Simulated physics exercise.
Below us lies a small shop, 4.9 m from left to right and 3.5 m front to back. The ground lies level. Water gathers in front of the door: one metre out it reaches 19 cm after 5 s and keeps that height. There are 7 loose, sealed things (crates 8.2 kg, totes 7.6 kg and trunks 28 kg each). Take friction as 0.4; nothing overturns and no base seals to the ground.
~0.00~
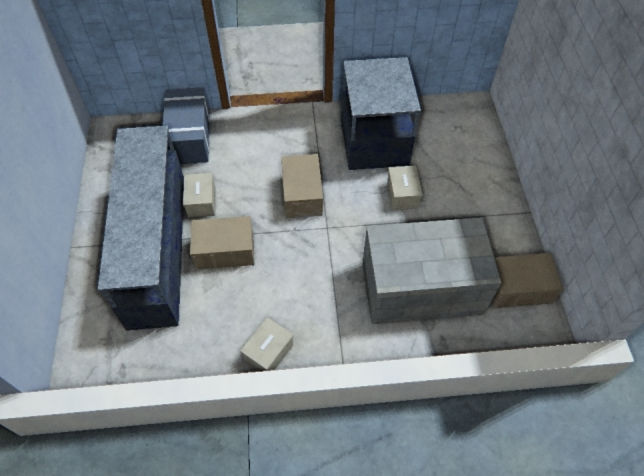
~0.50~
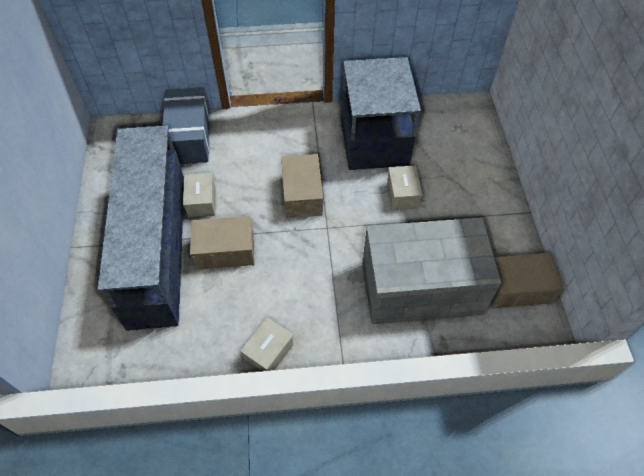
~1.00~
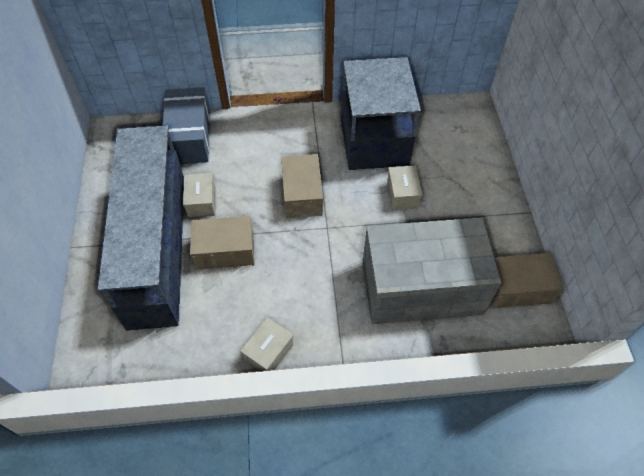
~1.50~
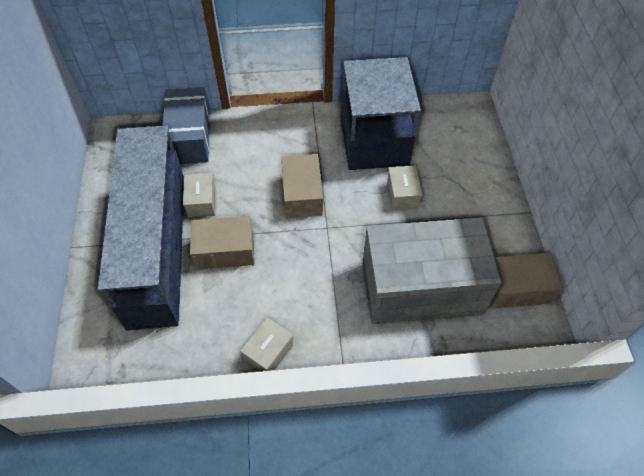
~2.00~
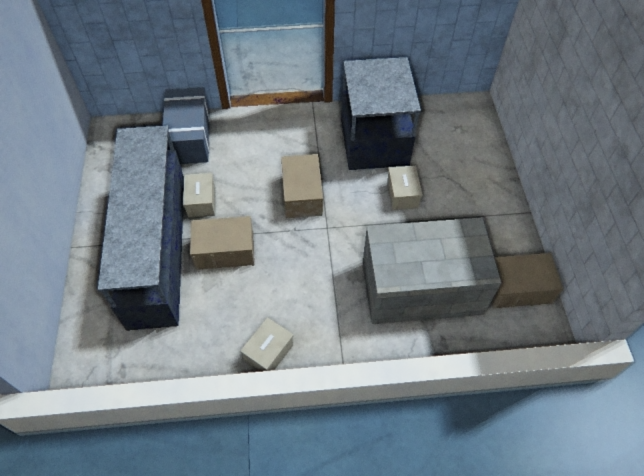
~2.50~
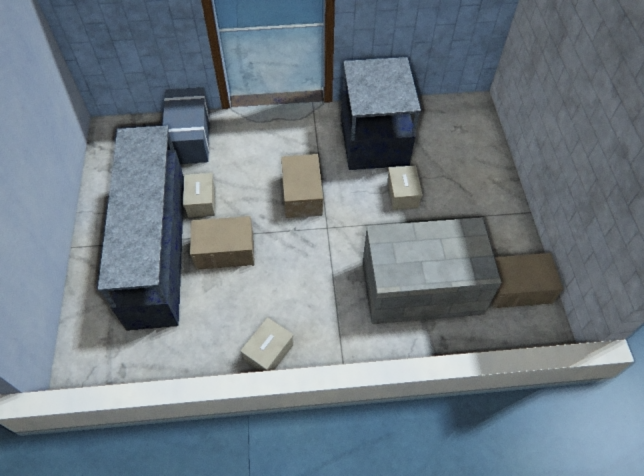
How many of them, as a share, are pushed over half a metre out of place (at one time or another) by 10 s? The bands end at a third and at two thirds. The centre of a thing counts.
Share: Between one and two thirds.
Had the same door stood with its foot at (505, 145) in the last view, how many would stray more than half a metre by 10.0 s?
Then 4.
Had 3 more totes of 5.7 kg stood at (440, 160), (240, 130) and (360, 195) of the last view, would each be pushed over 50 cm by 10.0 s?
In that order: Short of it, past it, more.
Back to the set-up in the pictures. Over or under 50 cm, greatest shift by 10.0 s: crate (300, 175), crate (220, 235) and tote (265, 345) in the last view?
In turn: Over, past it, short of it.
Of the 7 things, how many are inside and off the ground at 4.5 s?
I count 0.
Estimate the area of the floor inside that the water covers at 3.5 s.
Roughly 1.5 m2.
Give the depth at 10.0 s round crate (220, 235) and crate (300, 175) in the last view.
About 5 and 7 cm.
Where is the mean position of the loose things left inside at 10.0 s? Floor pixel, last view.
Near (300, 276).
After 3.5 s 0 of 7 are over 50 cm from their spots; 0 afloat.
After 4.5 s 0 of 7 are over 50 cm from their spots; 0 afloat.
After 7.0 s 3 of 7 are over 50 cm from their spots; 2 afloat.
After 10.0 s 3 of 7 are over 50 cm from their spots, and 3 have been at some point; 3 afloat.
